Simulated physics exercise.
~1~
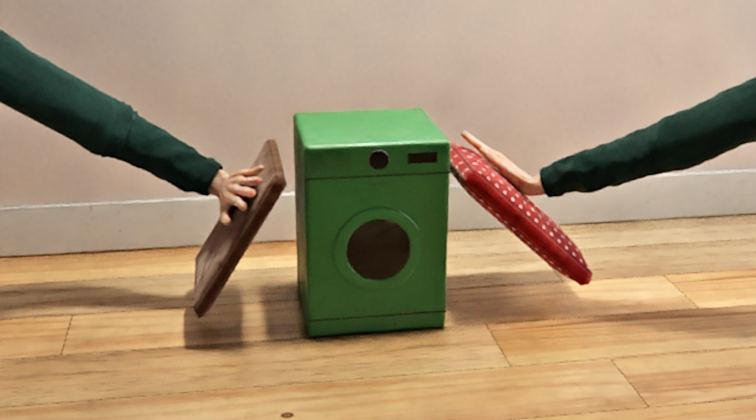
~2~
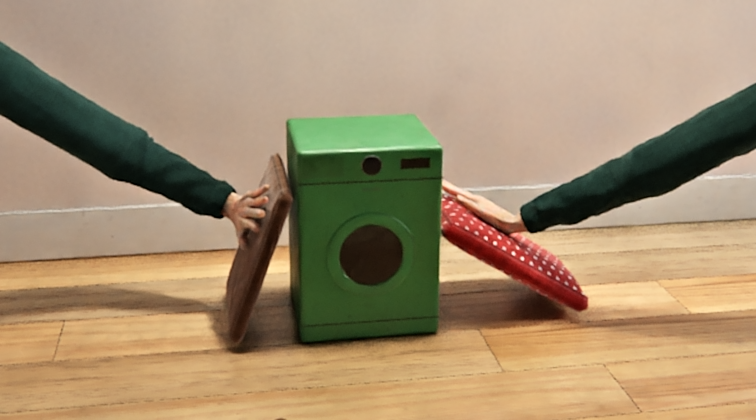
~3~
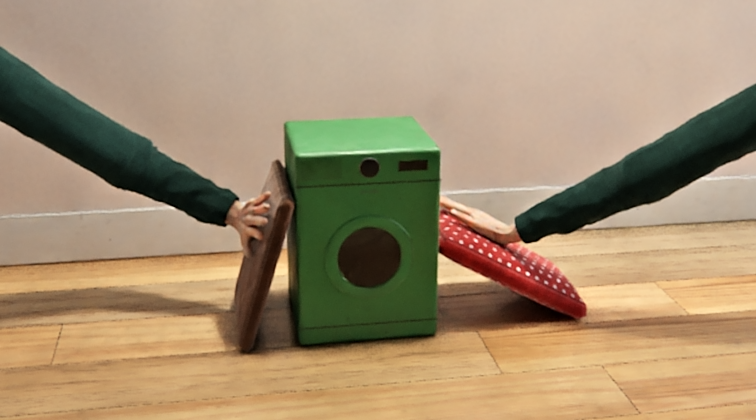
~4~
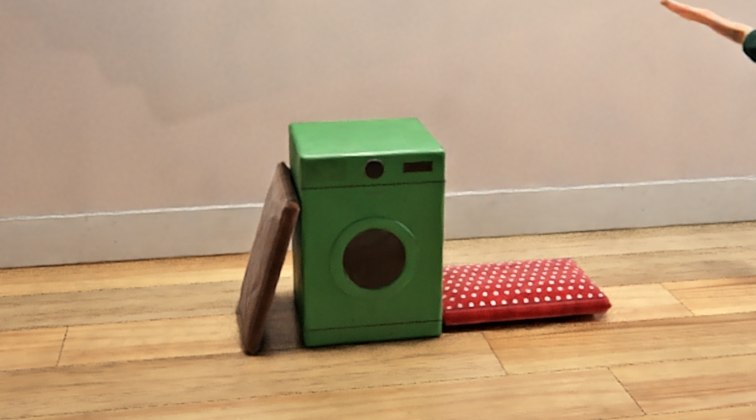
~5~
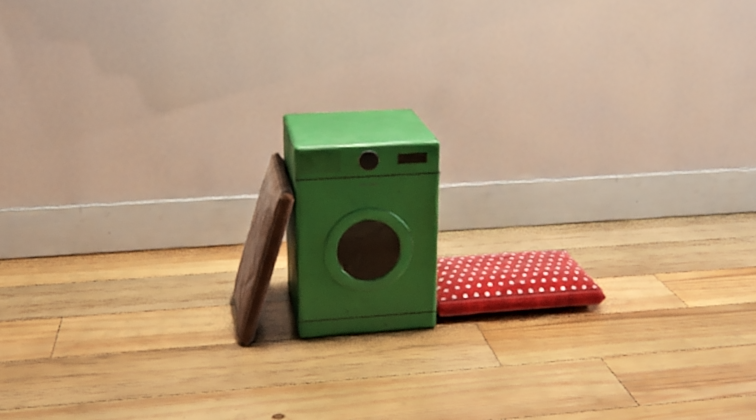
Hands lean two pads against a green machine; the brown stays, the red slumps flat.
